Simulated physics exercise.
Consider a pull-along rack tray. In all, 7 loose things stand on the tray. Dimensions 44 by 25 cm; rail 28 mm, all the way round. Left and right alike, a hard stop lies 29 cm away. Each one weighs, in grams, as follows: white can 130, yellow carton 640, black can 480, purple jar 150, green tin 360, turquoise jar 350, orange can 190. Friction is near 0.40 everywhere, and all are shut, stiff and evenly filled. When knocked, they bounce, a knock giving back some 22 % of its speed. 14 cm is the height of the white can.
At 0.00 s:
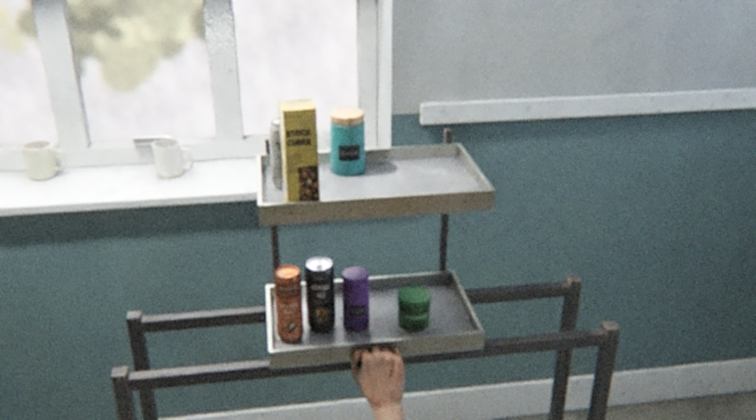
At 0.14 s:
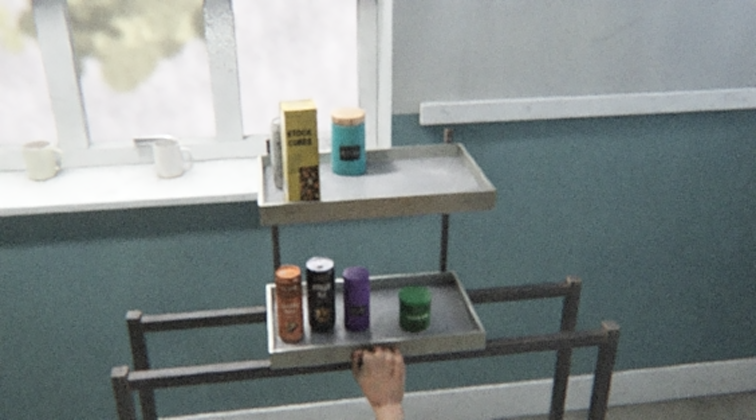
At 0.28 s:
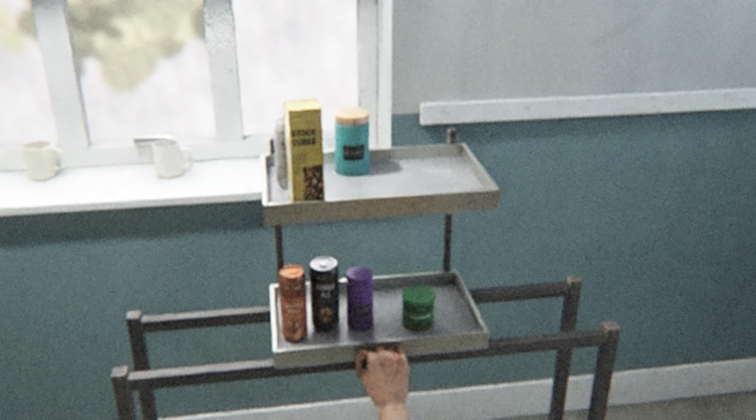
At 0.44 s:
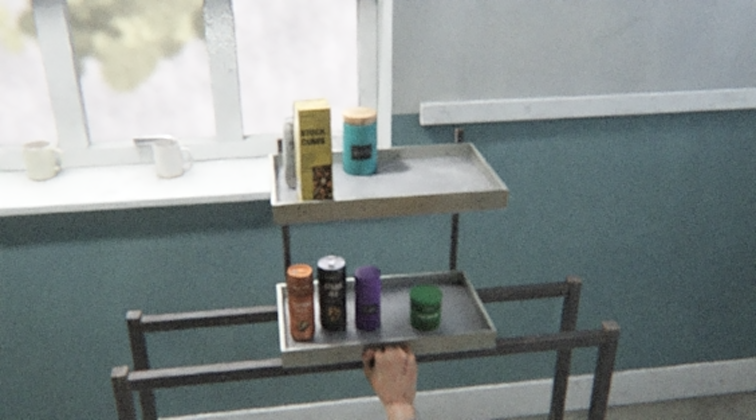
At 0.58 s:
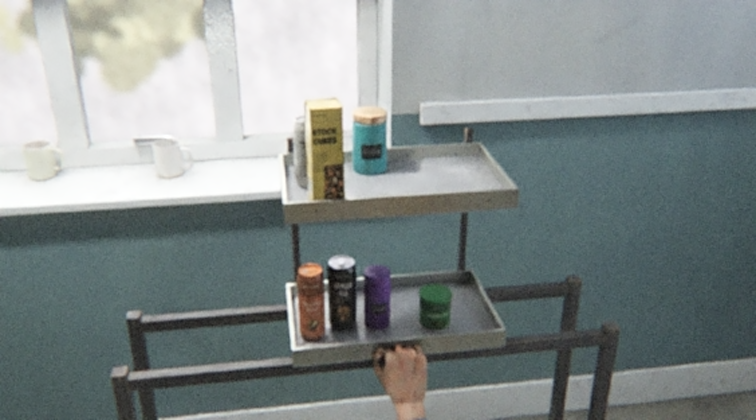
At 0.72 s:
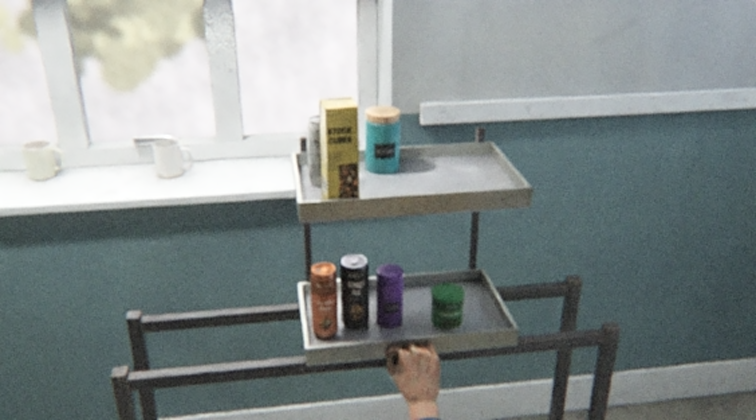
A two-level rack tray holding cans and jars slides right, pulled by a hand.
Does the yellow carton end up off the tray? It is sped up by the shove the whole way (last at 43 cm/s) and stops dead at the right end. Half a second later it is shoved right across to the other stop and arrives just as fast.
No.
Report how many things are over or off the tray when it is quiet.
I get 0.
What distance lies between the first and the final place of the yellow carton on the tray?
It ends about 0 centimetres from where it started.
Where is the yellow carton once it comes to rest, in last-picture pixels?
It settles at around (140, 166).
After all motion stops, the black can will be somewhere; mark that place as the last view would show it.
It finishes around (184, 307).
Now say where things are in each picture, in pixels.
In the first picture, tray midway; yellow carton (300, 157).
In the second picture, tray midway; purple jar (357, 299); green tin (415, 310).
In the third picture, tray 1 cm right; turquoise jar (352, 142); orange can (294, 305).
In the fourth picture, tray 3 cm right; black can (332, 295).
In the fifth picture, tray 5 cm right; purple jar (377, 297); green tin (435, 308).
In the sixth picture, tray 8 cm right; yellow carton (340, 155); turquoise jar (382, 140).
After 1.82 s, tray 29 cm right; yellow carton leaning 6° near (450, 148); green tin slid 2 cm; purple jar slid 2 cm.
After 4.62 s, tray 29 cm left.
At rest (6.4 s), all 7 in place, give or take 5 cm. In the last view, yellow carton near (140, 166).
